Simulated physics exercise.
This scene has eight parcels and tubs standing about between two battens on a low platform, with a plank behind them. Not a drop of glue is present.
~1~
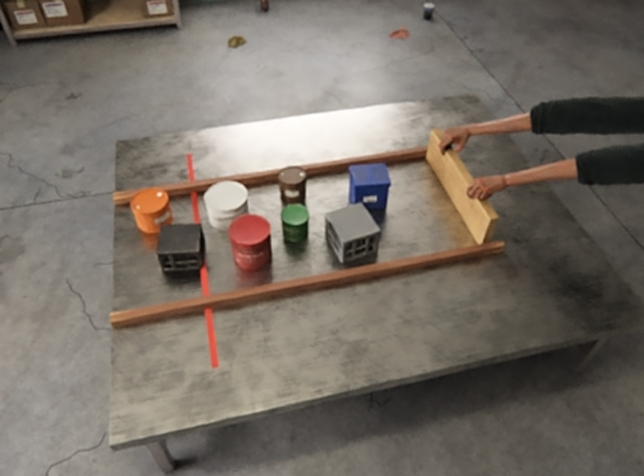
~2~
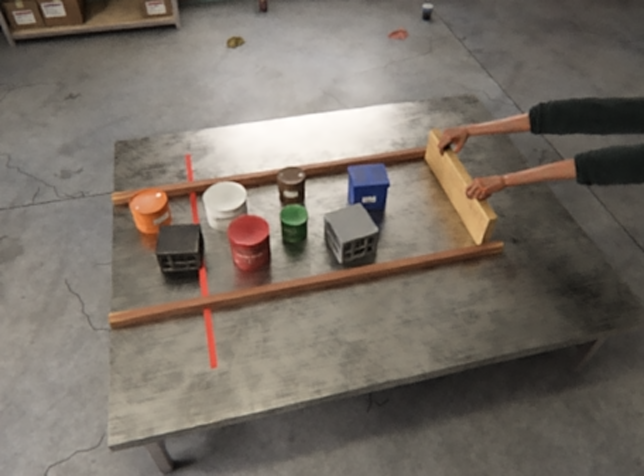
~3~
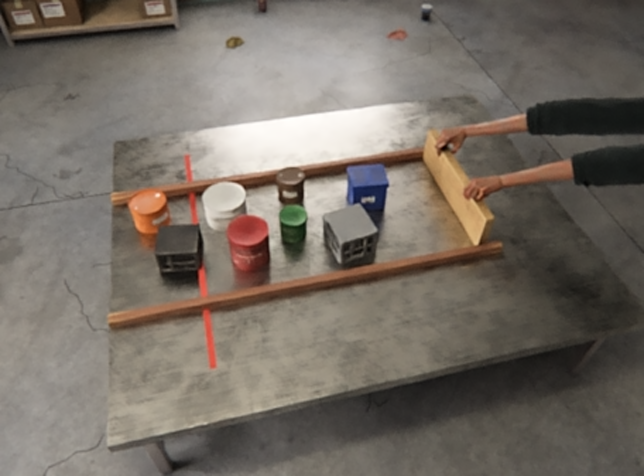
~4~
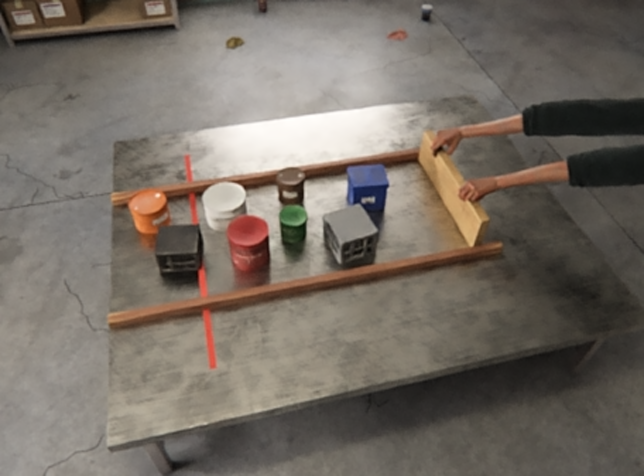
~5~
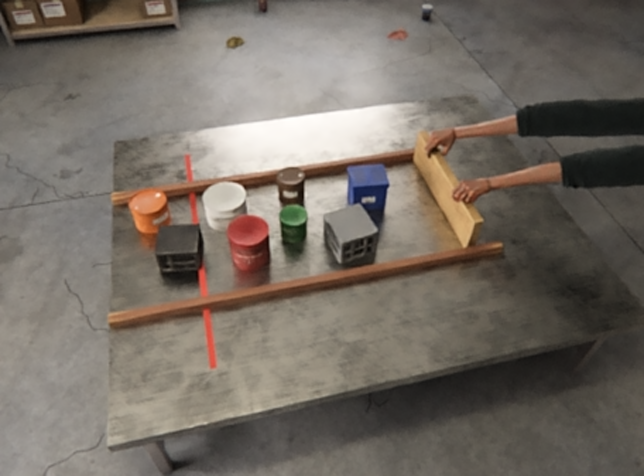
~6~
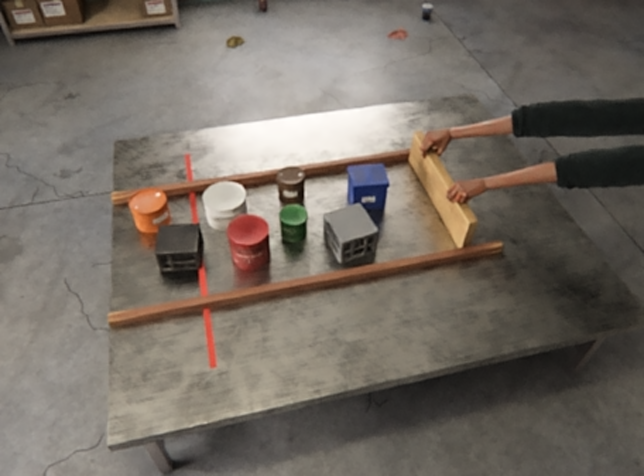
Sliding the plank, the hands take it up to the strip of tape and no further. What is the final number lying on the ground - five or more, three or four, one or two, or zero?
It ends at one or two.
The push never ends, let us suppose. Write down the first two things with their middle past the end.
Order: Orange canister, black crate.
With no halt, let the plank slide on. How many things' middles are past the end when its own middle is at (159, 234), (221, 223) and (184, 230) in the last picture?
The counts are 5, 0 and 2, in that order.
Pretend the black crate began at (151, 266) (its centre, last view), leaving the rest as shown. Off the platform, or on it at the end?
Then it falls.
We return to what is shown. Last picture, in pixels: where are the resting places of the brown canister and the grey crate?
The brown canister stops around (178, 201); the grey crate around (178, 262).
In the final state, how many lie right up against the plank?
3 of them.
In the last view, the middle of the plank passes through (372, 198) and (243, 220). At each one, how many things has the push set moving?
The count is 1 at the first point and 8 at the second.
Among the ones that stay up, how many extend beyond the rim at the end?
In total, 0 of them.
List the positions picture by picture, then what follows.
In the first frame, orange canister (152, 210); black crate (182, 247); white canister (228, 206); plank (458, 184); tape (200, 242).
In the second frame, black crate (181, 248); green pail (294, 224).
In the third frame, white canister (226, 207); brown canister (291, 186).
In the fourth frame, orange canister (150, 211); blue tote (367, 189).
In the fifth frame, black crate (180, 248); grey crate (350, 233).
In the sixth frame, orange canister (151, 211); black crate (180, 247); white canister (226, 206); plank (440, 187); tape (198, 242).
Soon after, none off yet; orange canister at rest near (151, 211); black crate at rest near (180, 247); white canister at rest near (226, 206).
Then, none off yet; orange canister at rest near (151, 211); black crate at rest near (180, 247); white canister moved a little near (219, 207).
By the end, the number that fall off is one or two; fallen, black crate and orange canister.
